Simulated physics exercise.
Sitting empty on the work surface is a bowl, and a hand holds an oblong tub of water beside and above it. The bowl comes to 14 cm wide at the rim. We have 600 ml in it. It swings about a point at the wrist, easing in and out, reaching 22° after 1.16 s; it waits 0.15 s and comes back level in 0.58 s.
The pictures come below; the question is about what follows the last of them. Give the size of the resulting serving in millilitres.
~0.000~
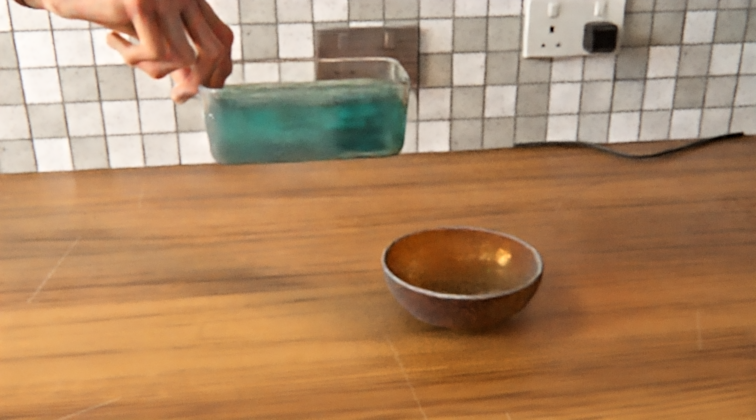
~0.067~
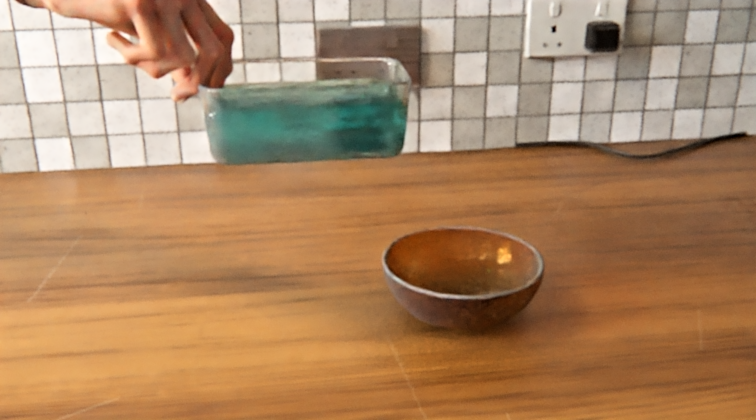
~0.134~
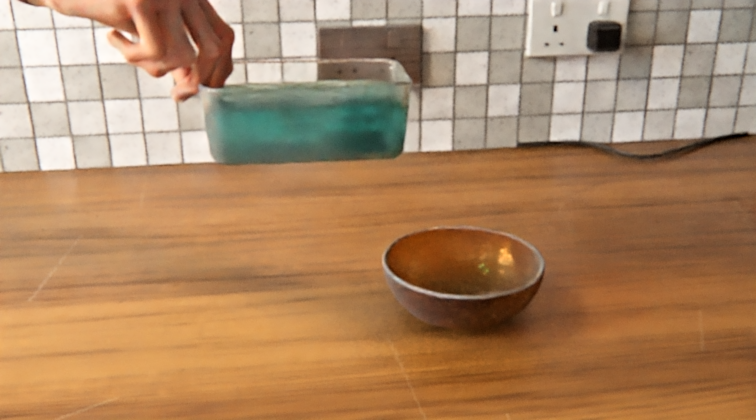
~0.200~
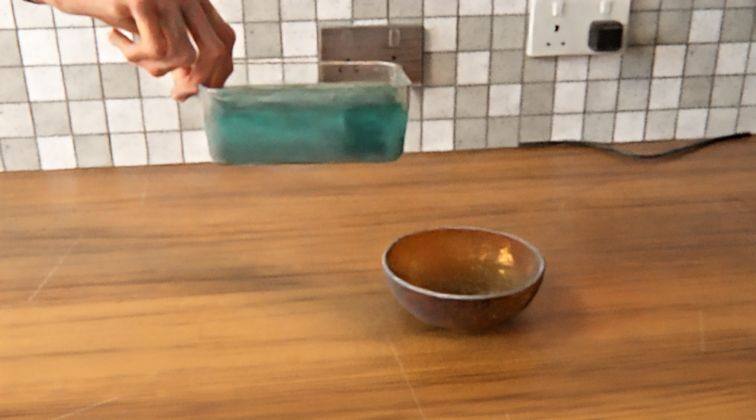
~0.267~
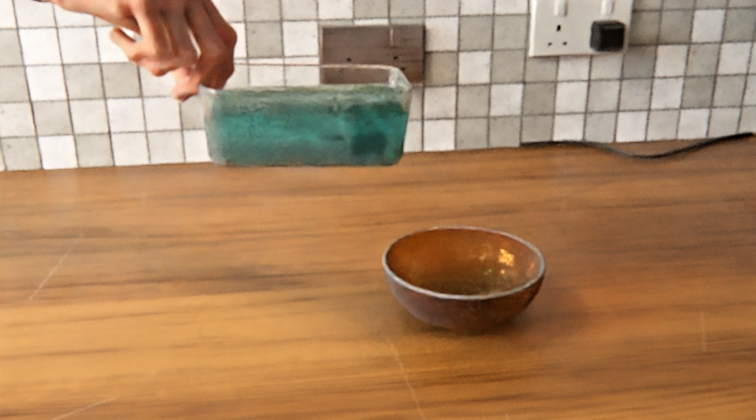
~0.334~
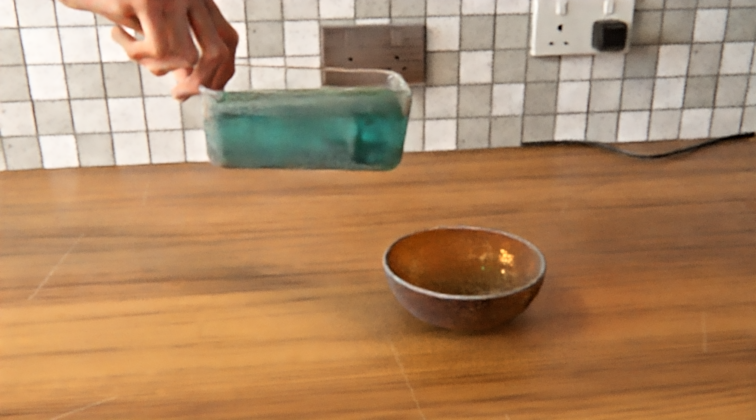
The serving comes to about 110 ml.
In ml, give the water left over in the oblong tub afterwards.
I'd say some 480 ml.
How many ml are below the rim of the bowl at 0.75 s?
Some 0 ml.
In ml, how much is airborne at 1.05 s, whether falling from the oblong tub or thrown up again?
Liquid in flight: Around 40 ml.
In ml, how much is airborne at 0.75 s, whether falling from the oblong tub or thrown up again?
Estimate: Some 5 ml.
By 0.75 s the tilt is 16° and the bowl has 0 ml, the oblong tub 595 ml, and 0 ml is on the work surface.
By 1.05 s the tilt is 22° and the bowl has 15 ml, the oblong tub 545 ml, and 0 ml is on the work surface.
By 1.37 s the tilt is 21° and the bowl has 70 ml, the oblong tub 485 ml, and 10 ml is on the work surface.
By 1.72 s the tilt is 5° and the bowl has 105 ml, the oblong tub 480 ml, and 10 ml is on the work surface.
At rest the bowl has 105 ml, the oblong tub 480 ml, and 15 ml is on the work surface.
